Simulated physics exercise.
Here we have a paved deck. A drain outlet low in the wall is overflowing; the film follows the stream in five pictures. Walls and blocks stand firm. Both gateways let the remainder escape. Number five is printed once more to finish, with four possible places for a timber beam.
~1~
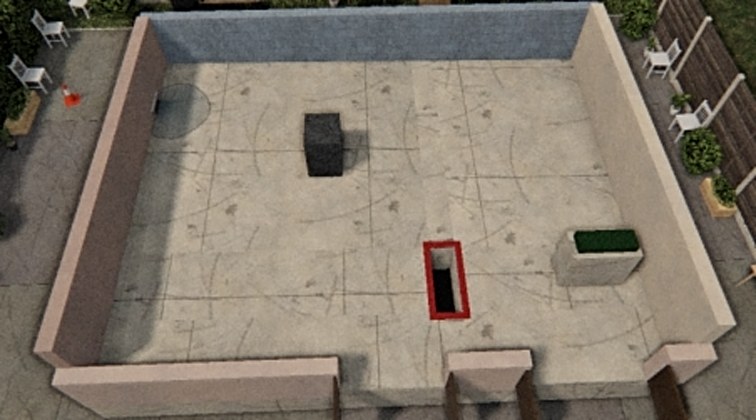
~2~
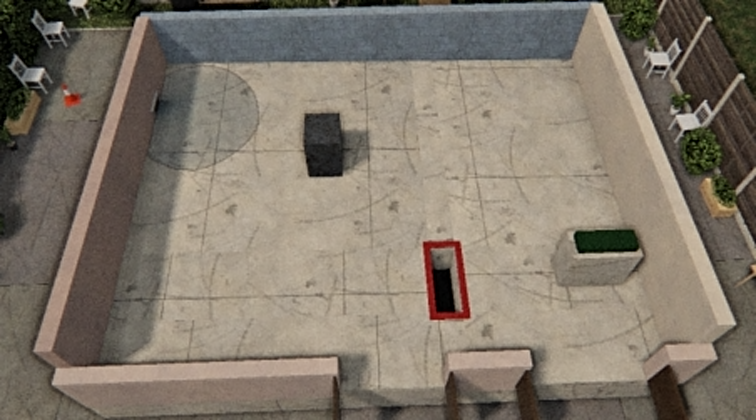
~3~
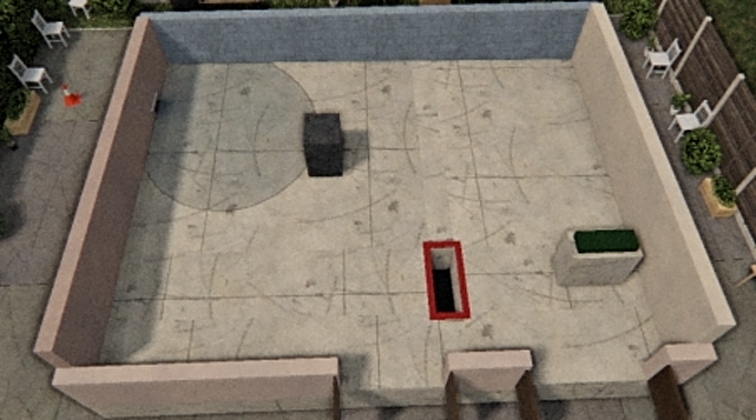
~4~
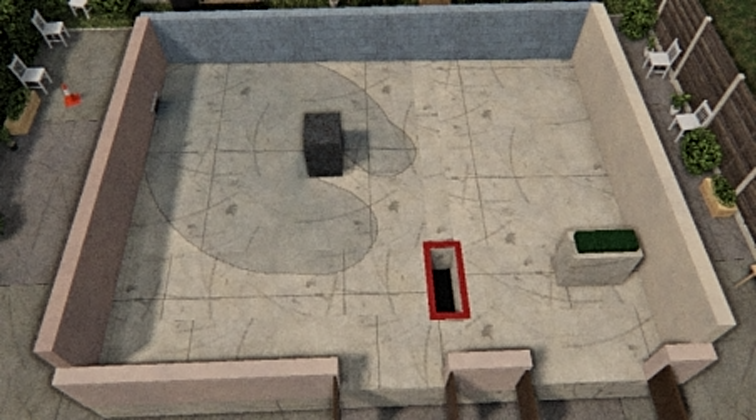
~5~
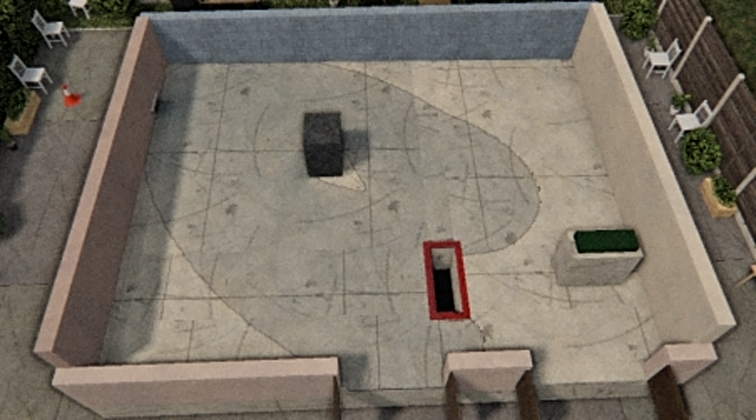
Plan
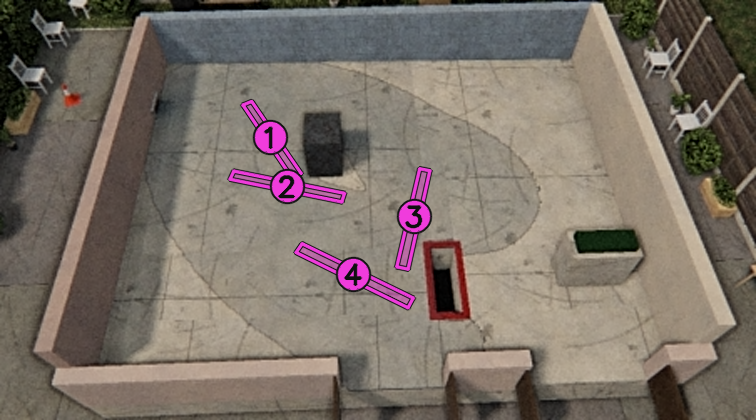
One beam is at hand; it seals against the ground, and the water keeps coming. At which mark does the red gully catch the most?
Take 4.
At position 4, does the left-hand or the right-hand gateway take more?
The right one.
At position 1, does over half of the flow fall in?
No.
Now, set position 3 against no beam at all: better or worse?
Position 3 is worse.
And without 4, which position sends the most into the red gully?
It is 1.
On the marked copy, 1 from (247, 103) to (296, 175); 2 from (232, 175) to (343, 197); 3 from (402, 268) to (424, 169); 4 from (299, 248) to (410, 302).
With 1, about 21 % of the stream goes into the red gully, about 79 % out by the gates.
With 2, about 11 % of the stream goes into the red gully, about 88 % out by the gates.
With 3, about 6 % of the stream goes into the red gully, about 93 % out by the gates.
With 4, about 34 % of the stream goes into the red gully, about 65 % out by the gates.
